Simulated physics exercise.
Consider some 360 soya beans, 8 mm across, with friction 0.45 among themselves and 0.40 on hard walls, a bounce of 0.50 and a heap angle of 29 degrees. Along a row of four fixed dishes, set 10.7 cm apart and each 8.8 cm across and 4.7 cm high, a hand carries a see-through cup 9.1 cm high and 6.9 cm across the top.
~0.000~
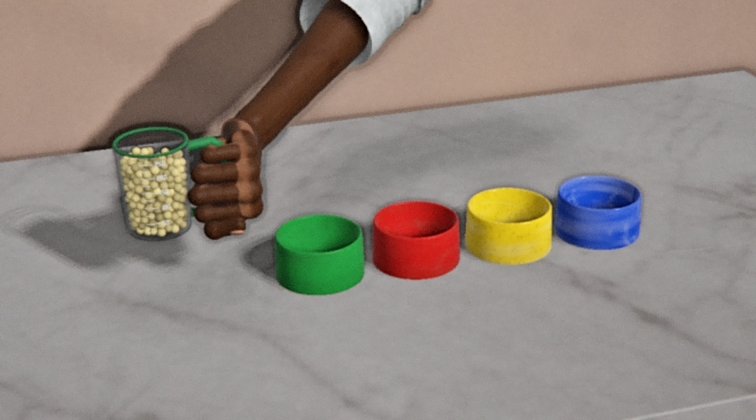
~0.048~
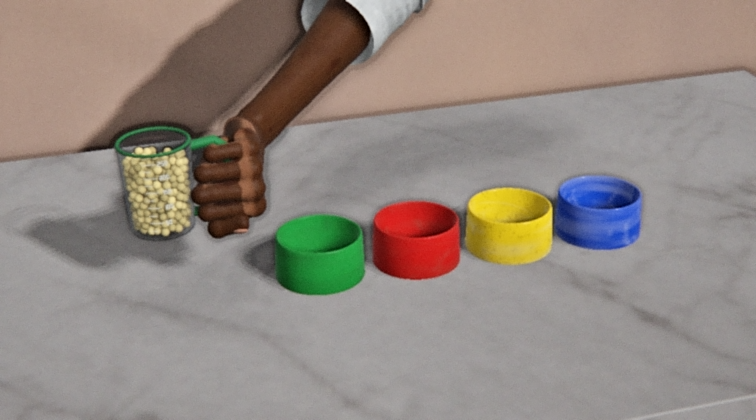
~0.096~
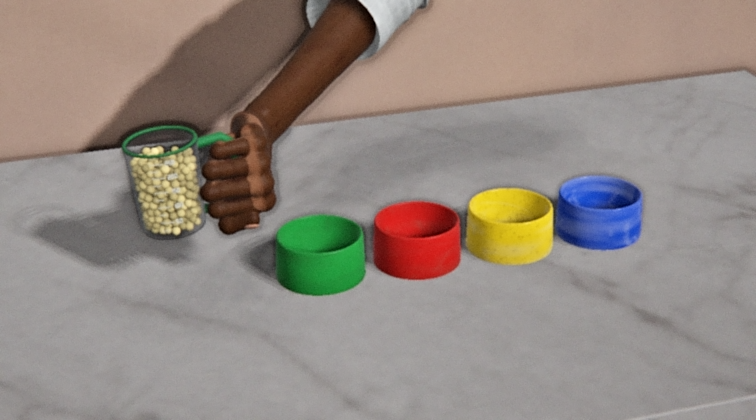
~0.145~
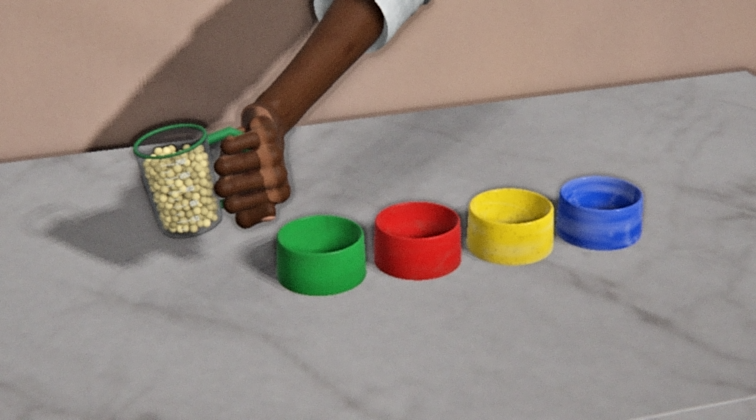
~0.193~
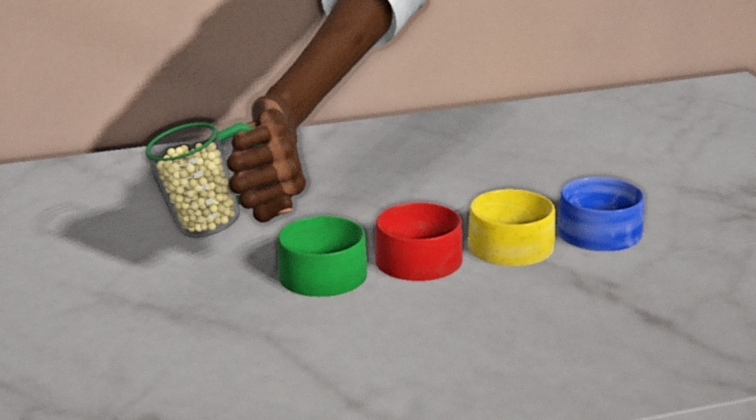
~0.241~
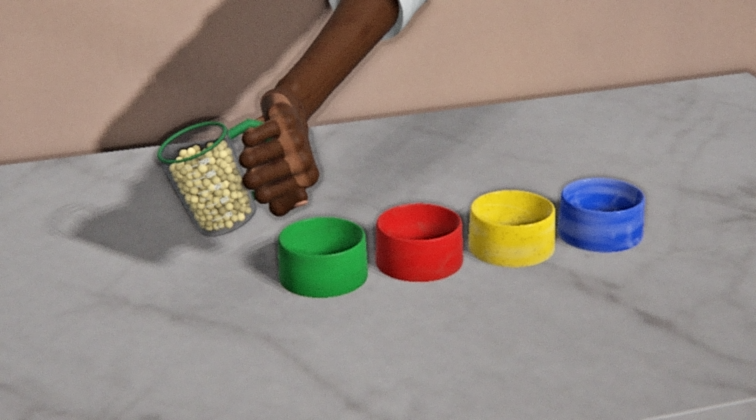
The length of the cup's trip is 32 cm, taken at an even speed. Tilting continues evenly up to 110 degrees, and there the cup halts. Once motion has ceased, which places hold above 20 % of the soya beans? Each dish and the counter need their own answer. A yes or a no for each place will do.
In order: Red dish: Keeps more than a fifth. Blue dish: Keeps a fifth or less. Green dish: Keeps a fifth or less. Yellow dish: Keeps a fifth or less. Counter: Keeps a fifth or less.
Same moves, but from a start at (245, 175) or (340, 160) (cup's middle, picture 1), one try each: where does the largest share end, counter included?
In the first try yellow collects the most, and in the second it's blue.
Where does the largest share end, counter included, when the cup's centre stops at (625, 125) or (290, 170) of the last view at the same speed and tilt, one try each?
On the first run most goes to red, and on the second to counter.
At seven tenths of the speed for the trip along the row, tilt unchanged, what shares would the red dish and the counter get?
Shares - red 30, counter 20.
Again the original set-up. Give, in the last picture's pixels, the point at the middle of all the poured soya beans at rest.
In the last view, approximately (413, 243).
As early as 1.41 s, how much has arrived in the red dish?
Close to 45 per cent at that point.
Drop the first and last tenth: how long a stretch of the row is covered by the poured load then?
I'd put it at close to 5 cm.
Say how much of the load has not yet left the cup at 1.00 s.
Around 95 per cent of the load.
After 0.70 s, tilt 64 degrees; cup holds 100 %.
Then, at 1.00 s, tilt 94 degrees; cup holds 95 %, green 5 %.
After 1.41 s, tilt 110 degrees; cup holds 50 %, red 45 %, green 5 %.
By 2.5 s all is still; red 95 %, blue 0 %, green 5 %, yellow 0 %, counter 5 %.
